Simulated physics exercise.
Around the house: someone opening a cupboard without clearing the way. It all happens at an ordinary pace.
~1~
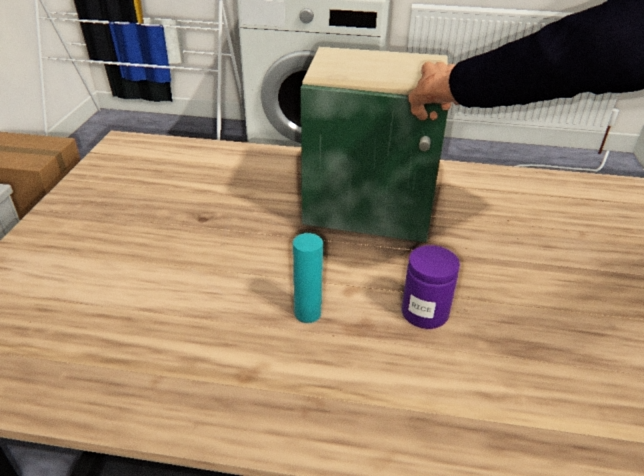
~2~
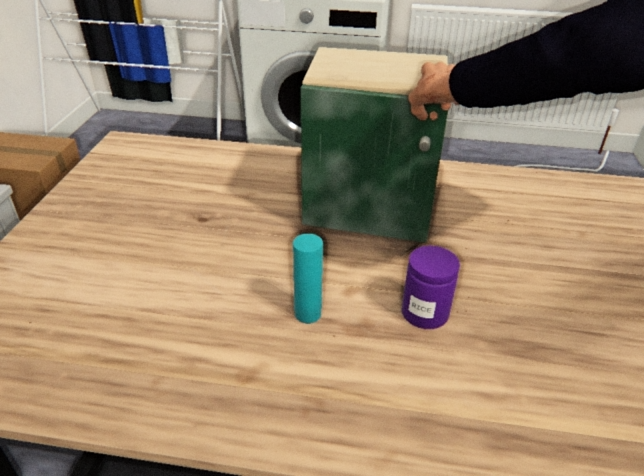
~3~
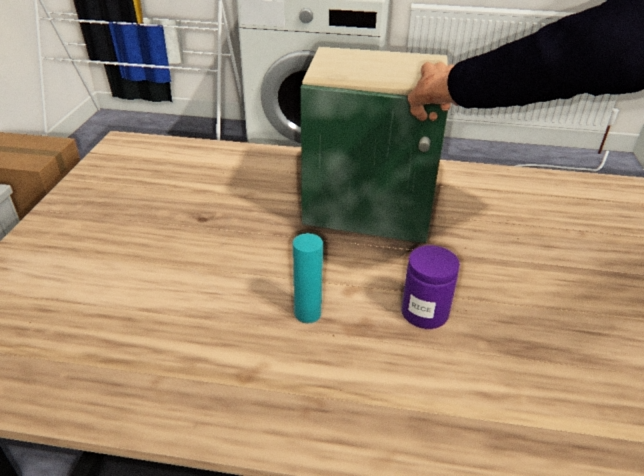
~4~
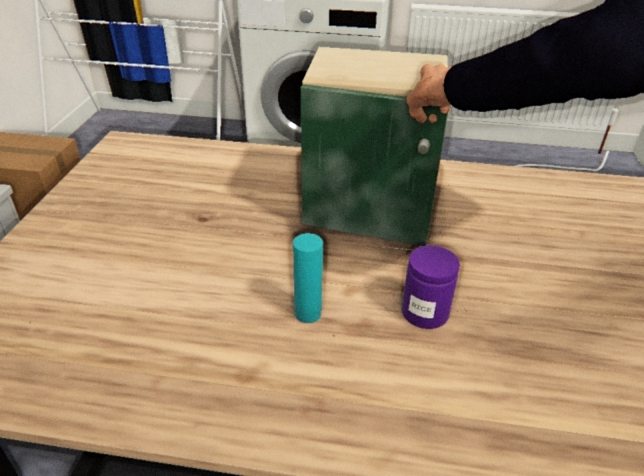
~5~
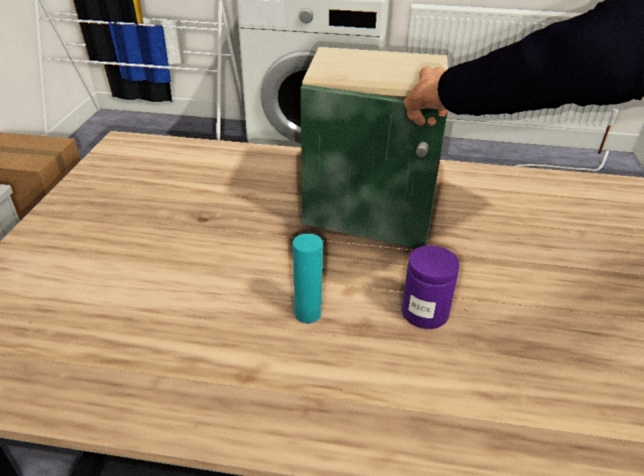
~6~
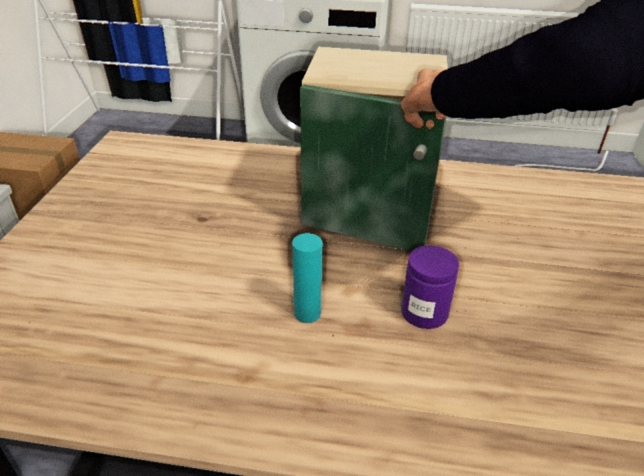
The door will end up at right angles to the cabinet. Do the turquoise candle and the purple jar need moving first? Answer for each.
The turquoise candle gets shoved and the purple jar stays untouched.
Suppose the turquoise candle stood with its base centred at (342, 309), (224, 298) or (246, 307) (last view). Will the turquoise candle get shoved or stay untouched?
In turn it gets shoved; escapes contact; remains where it is.
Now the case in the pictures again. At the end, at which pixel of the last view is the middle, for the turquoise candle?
Near (259, 280).
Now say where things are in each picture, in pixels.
In the first frame, door 4° open; turquoise candle (308, 280); purple jar (430, 287); door (367, 171).
In the second frame, door 4° open; purple jar (430, 288); door (367, 171).
In the third frame, door 5° open; turquoise candle (308, 280); door (367, 171).
In the fourth frame, door 7° open; purple jar (430, 288); door (367, 173).
In the fifth frame, door 10° open; turquoise candle (308, 280); door (366, 174).
In the sixth frame, door 13° open; turquoise candle (307, 280); purple jar (429, 287); door (364, 176).
Then, 1.92 s past the last view, door 68° open; turquoise candle at rest near (307, 280); purple jar at rest near (429, 288).
Then, 2.34 s past the last view, door 80° open; turquoise candle travelled about its own width near (286, 281); purple jar at rest near (429, 287).
Then, 2.58 s past the last view, door 87° open; turquoise candle travelled about its own width near (268, 281); purple jar at rest near (429, 288).
Finally, the turquoise candle is pushed along, near (259, 280); the purple jar remains where it is, near (429, 288).
